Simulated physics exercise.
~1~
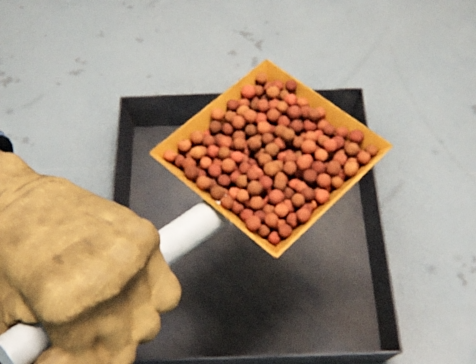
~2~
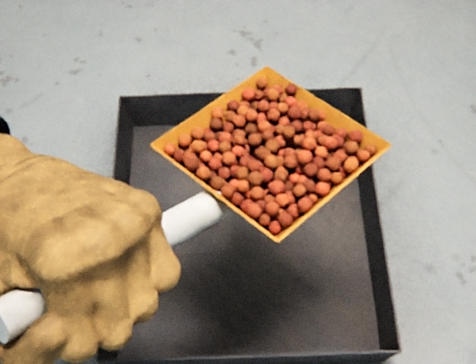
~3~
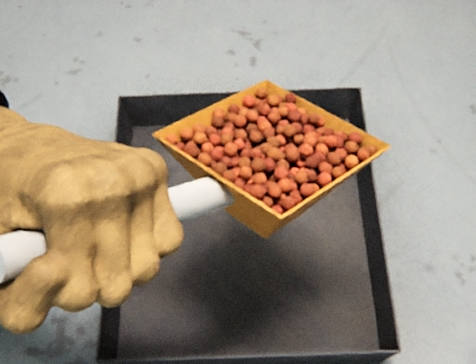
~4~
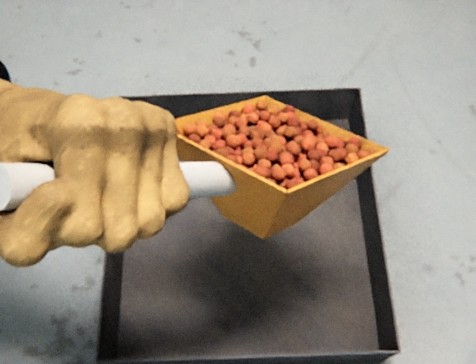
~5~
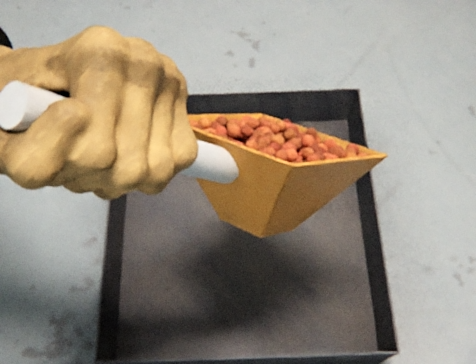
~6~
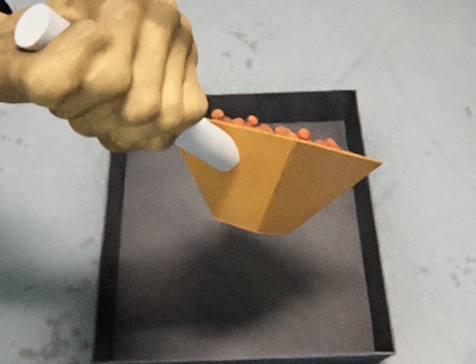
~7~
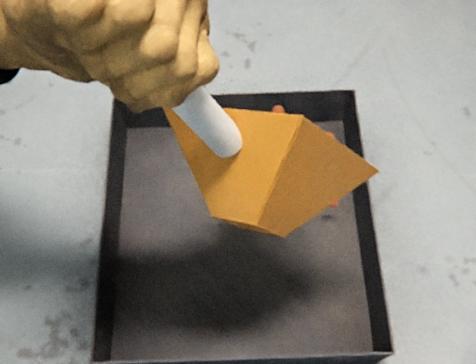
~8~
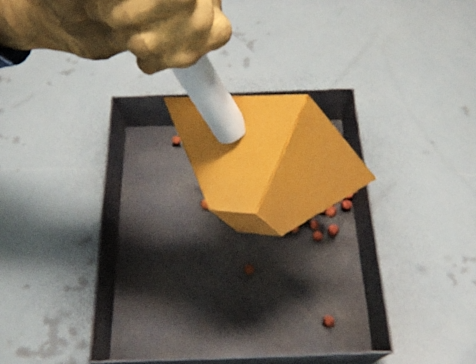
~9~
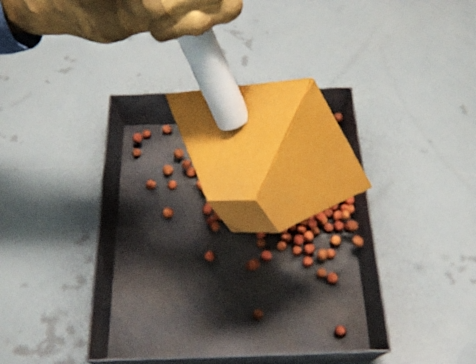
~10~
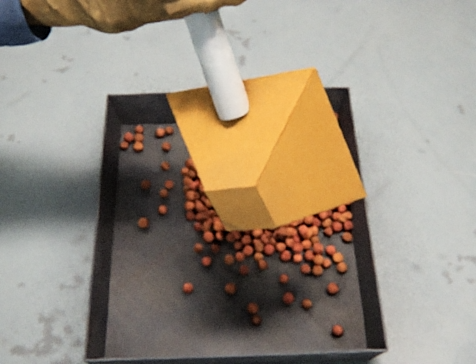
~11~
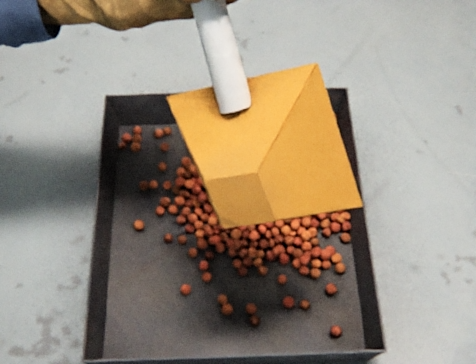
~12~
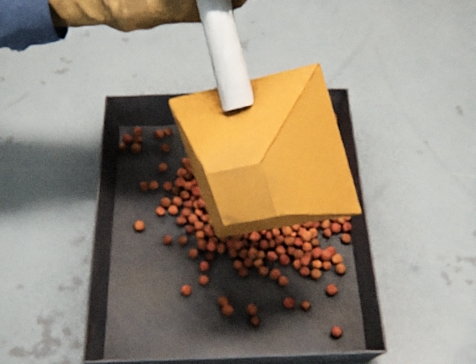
A hand in a tan glove grips the white handle of an orange-yellow scoop at the left, seen from above. The scoop is heaped with small reddish-brown clay pellets and hangs over a dark, square-edged tray on a pale grey, marked floor. The hand rises and steadily rolls the scoop over, so that its sloping sides and then its underside come into view. A few pellets drop first, then many more pour out beneath it. The scoop ends upturned above the tray, with the pellets scattered and piled across the dark bottom, partly hidden below it.
